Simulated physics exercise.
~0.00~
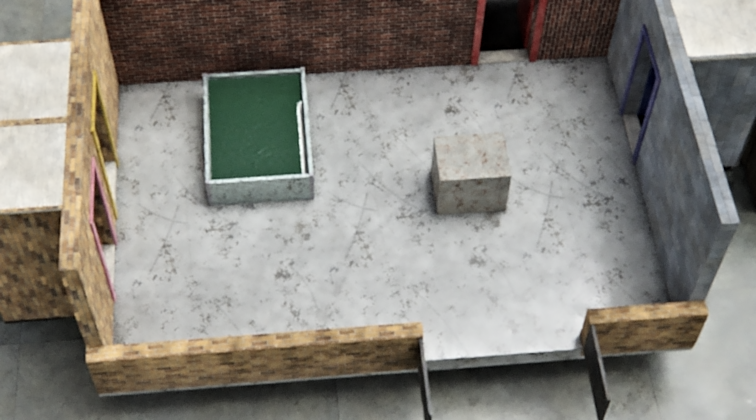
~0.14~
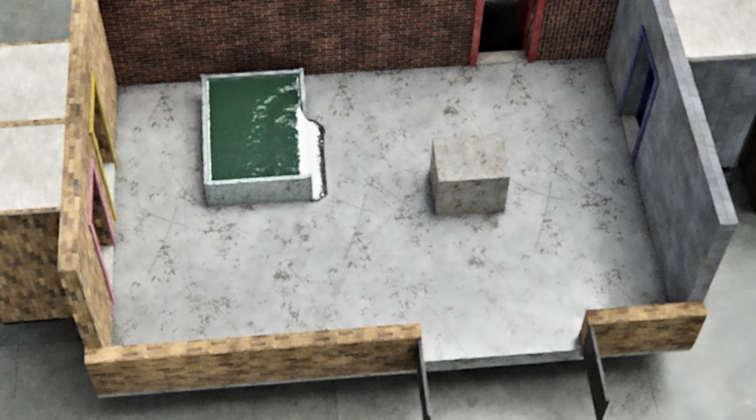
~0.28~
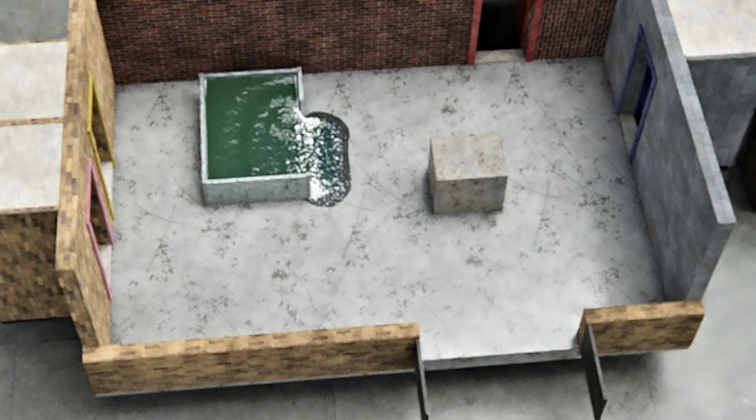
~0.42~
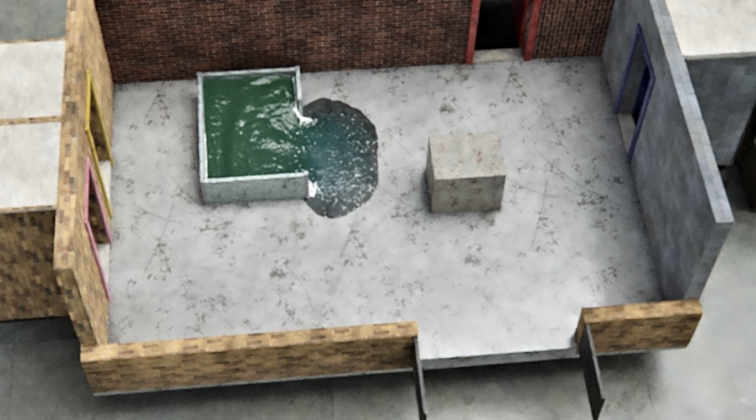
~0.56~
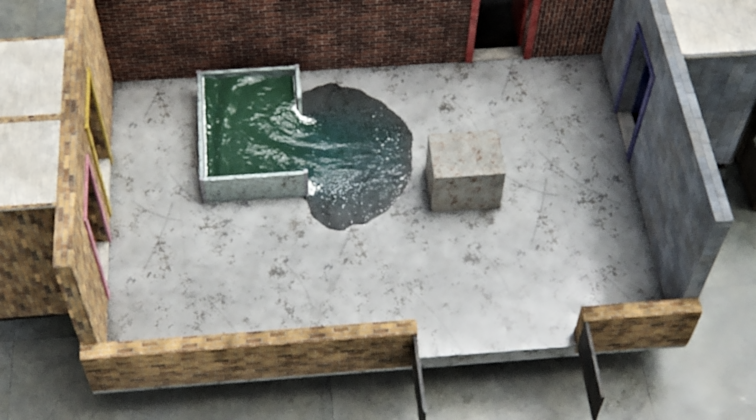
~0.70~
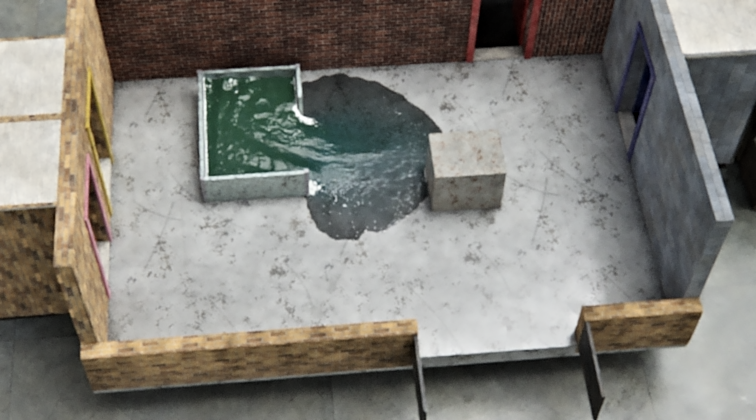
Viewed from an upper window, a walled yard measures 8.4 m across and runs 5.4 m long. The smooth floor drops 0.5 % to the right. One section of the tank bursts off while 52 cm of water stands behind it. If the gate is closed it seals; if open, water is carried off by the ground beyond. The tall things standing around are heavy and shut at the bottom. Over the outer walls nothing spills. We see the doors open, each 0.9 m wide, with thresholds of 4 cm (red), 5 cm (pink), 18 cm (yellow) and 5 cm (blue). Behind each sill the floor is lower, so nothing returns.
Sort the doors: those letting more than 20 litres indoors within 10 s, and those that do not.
The red door is among those letting more in; the pink door is among those that do not; the yellow door is among those that do not; the blue door is among those letting more in.
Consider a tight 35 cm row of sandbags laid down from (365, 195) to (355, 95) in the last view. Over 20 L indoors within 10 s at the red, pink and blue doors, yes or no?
With that change: Red stays within, pink stays within, blue stays within.
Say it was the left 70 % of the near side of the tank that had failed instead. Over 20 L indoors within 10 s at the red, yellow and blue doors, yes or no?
Note: Red short of the mark, yellow short of the mark, blue short of the mark.
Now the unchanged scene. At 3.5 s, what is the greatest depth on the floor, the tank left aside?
Around 22 centimetres deep.
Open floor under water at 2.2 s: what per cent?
Wet share: Near 40 percent.
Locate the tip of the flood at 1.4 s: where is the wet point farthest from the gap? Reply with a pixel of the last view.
Around (567, 155).
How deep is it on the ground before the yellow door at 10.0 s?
It averages close to 0.0 centimetres.
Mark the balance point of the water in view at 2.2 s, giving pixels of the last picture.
Its balance point sits around (356, 157).
After 1.4 s water covers 25 % of the floor and is deepest (28 cm) near (418, 192); red door not reached, pink door not reached, yellow door not reached, blue door not reached.
After 2.2 s water covers 40 % of the floor and is deepest (25 cm) near (417, 183); red door 7 cm at the sill, 0 L in, pink door not reached, yellow door not reached, blue door 9 cm at the sill, 10 L in.
After 3.5 s water covers 45 % of the floor and is deepest (22 cm) near (569, 70); red door 6 cm at the sill, 6 L in, pink door not reached, yellow door not reached, blue door 13 cm at the sill, 74 L in.
After 6.0 s water covers 55 % of the floor and is deepest (10 cm) near (608, 101); red door 8 cm at the sill, 27 L in, pink door not reached, yellow door not reached, blue door 9 cm at the sill, 117 L in.
After 10.0 s water covers 60 % of the floor and is deepest (8 cm) near (654, 325); red door 5 cm at the sill, 43 L in, pink door not reached, yellow door not reached, blue door 5 cm at the sill, 134 L in.
